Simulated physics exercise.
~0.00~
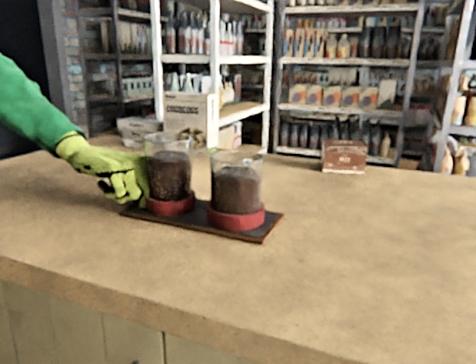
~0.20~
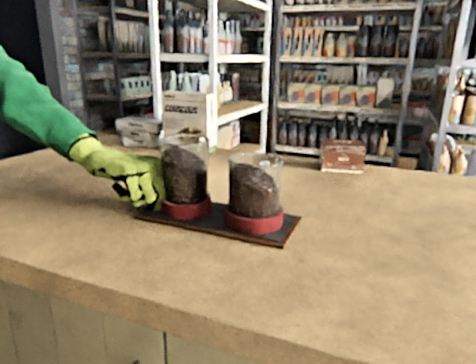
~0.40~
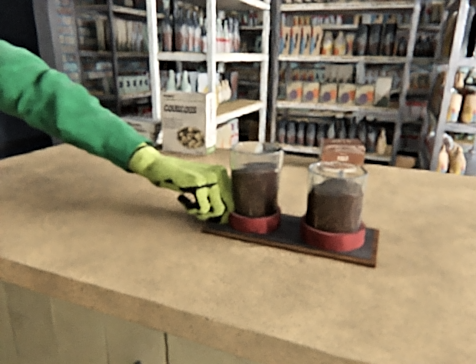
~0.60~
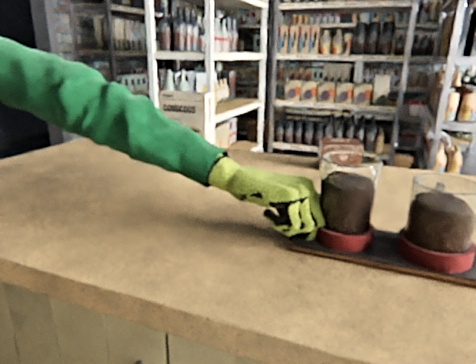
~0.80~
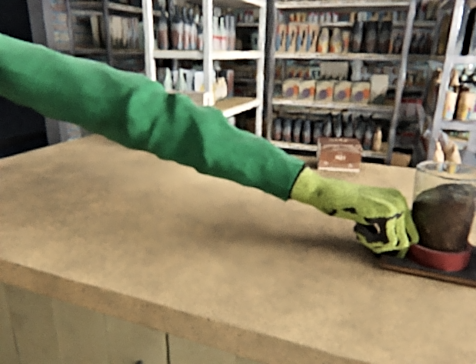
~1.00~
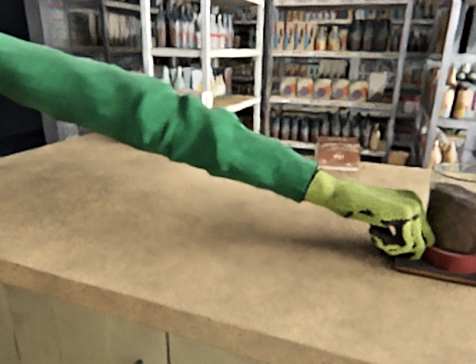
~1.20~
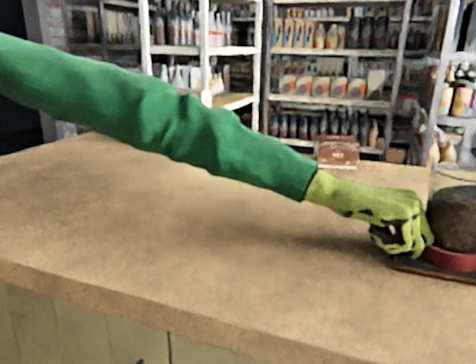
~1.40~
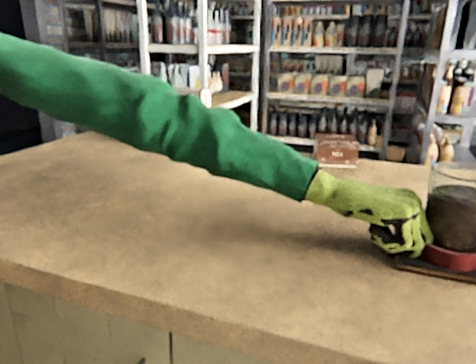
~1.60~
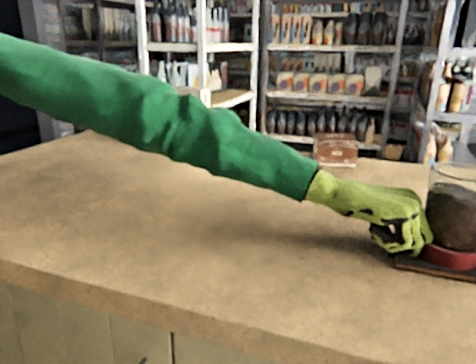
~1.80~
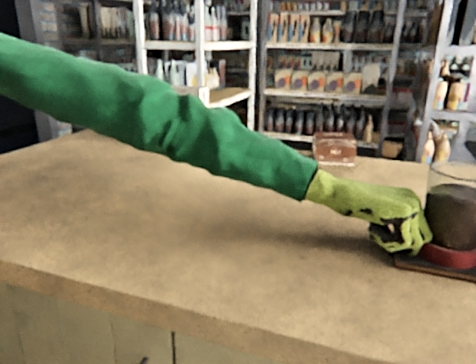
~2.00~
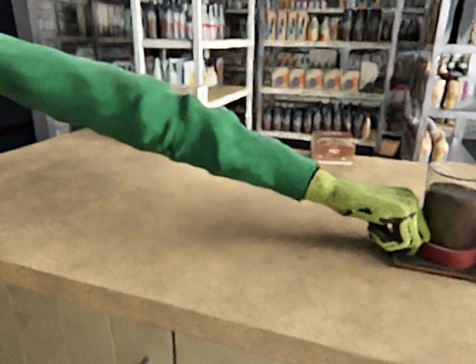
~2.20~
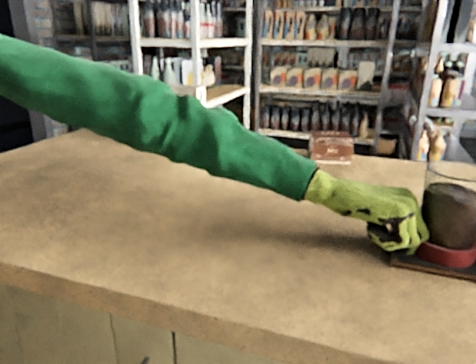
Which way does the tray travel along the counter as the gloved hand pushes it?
The tray moves to the right.
